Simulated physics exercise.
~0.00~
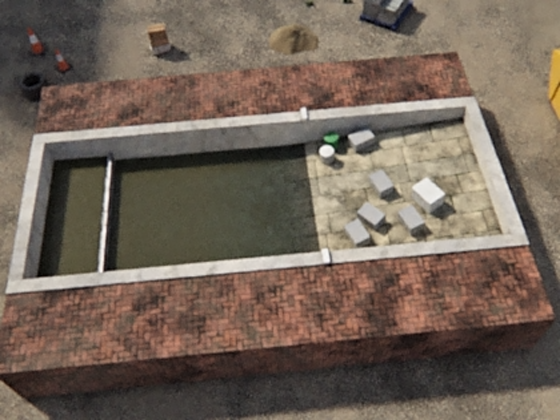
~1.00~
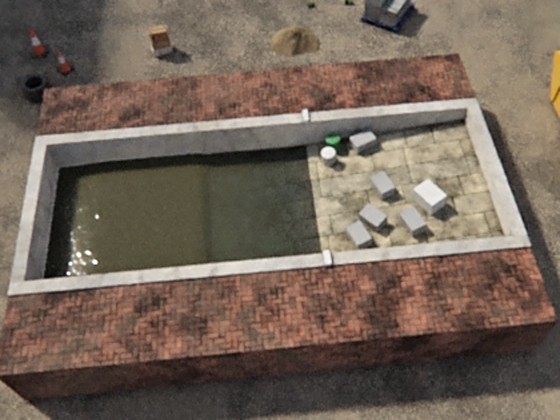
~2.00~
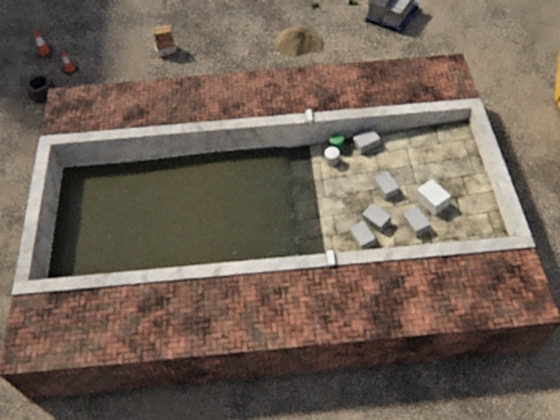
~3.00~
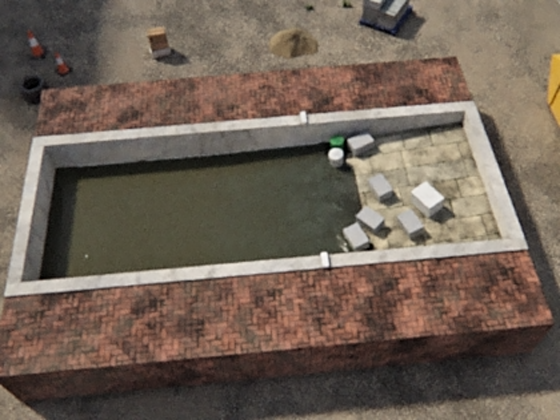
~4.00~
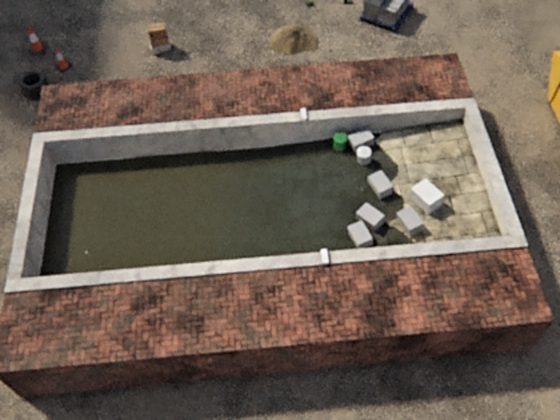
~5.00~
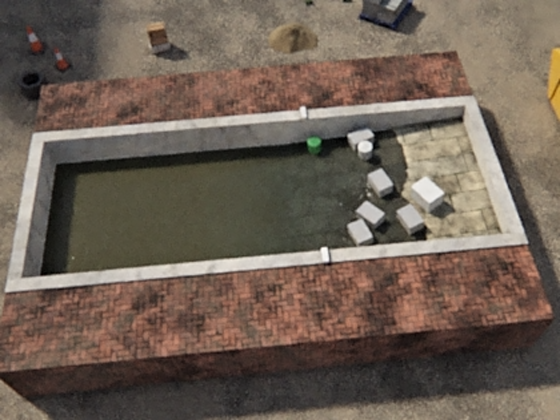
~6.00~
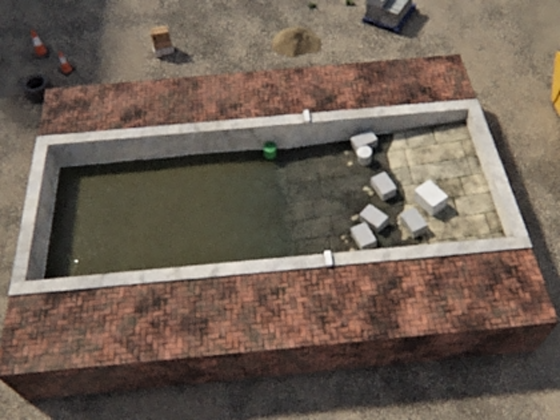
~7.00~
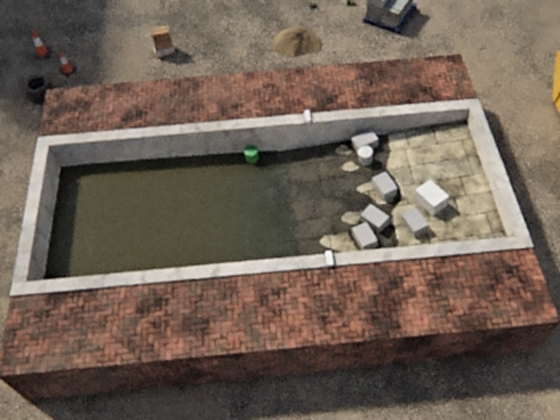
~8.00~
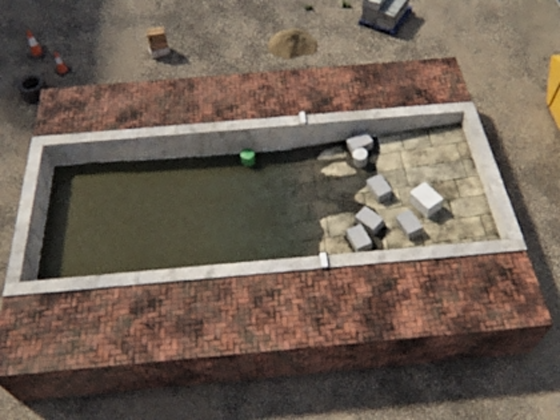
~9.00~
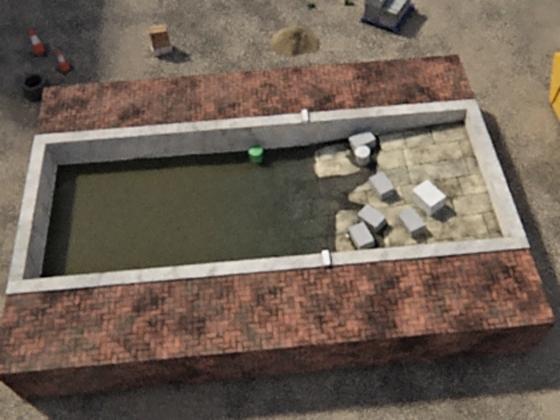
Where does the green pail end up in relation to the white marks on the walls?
It ends up past the white marks on the deeper side, floating in the water to the left of the old waterline.
